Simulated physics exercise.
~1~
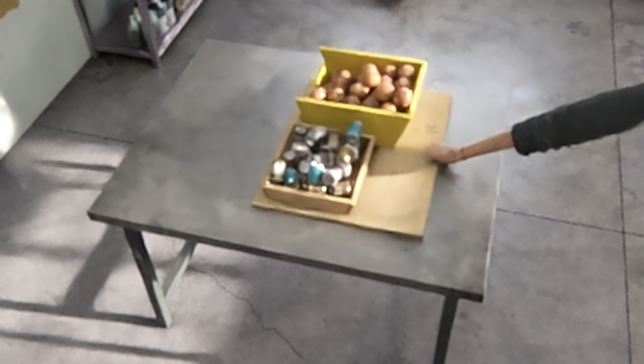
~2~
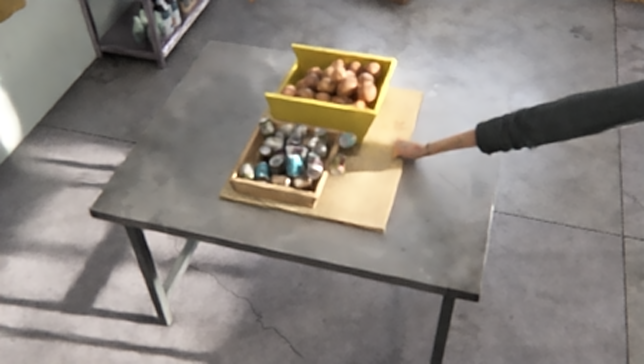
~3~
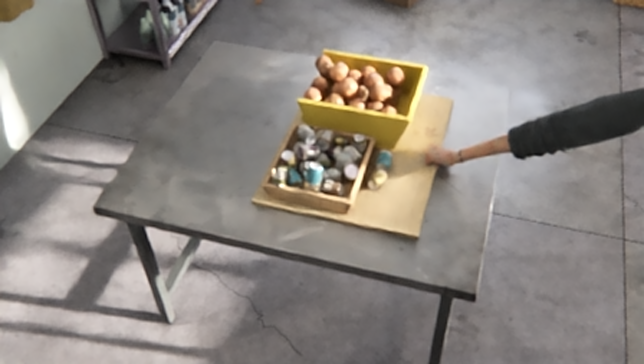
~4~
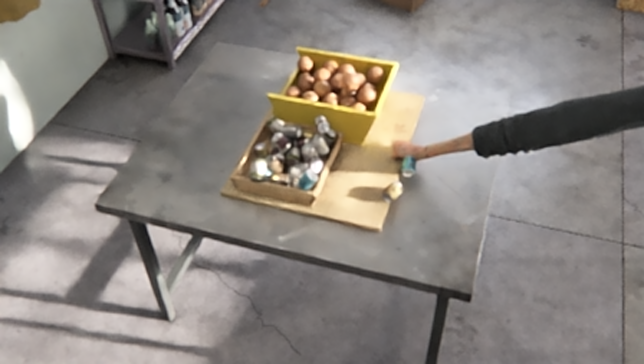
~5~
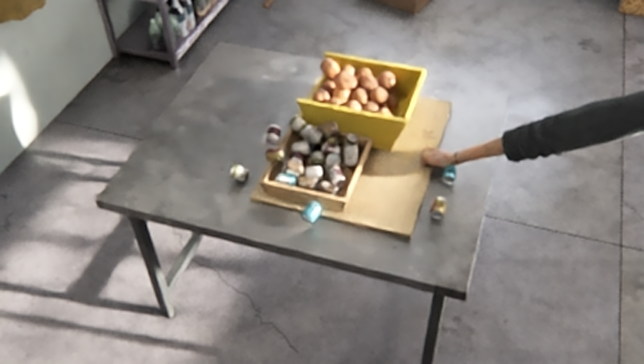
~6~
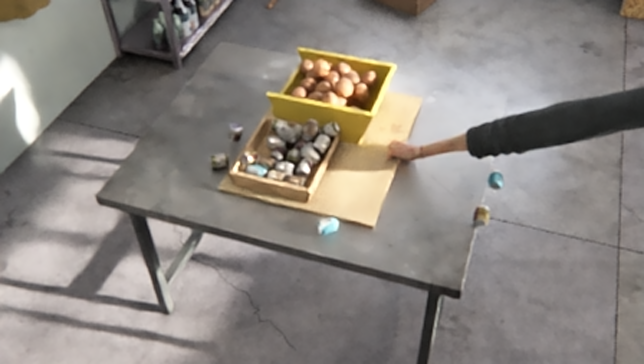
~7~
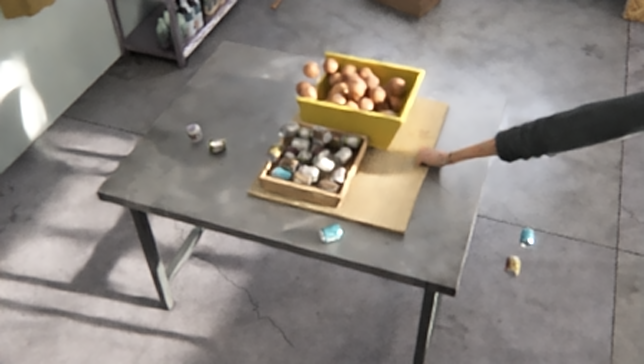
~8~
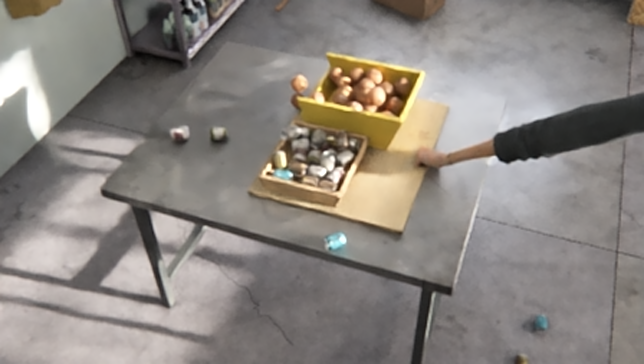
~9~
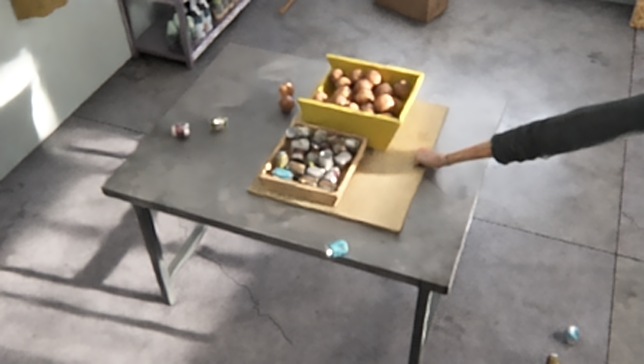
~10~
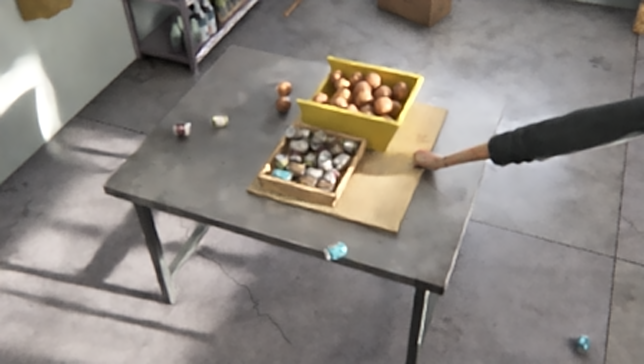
The video shows a hand sliding a board with a wooden crate of small cans and a yellow crate of onions left and right across a table. Several cans spill, two dropping to the floor on the right, then two onions leave the yellow crate and rest on the tabletop.
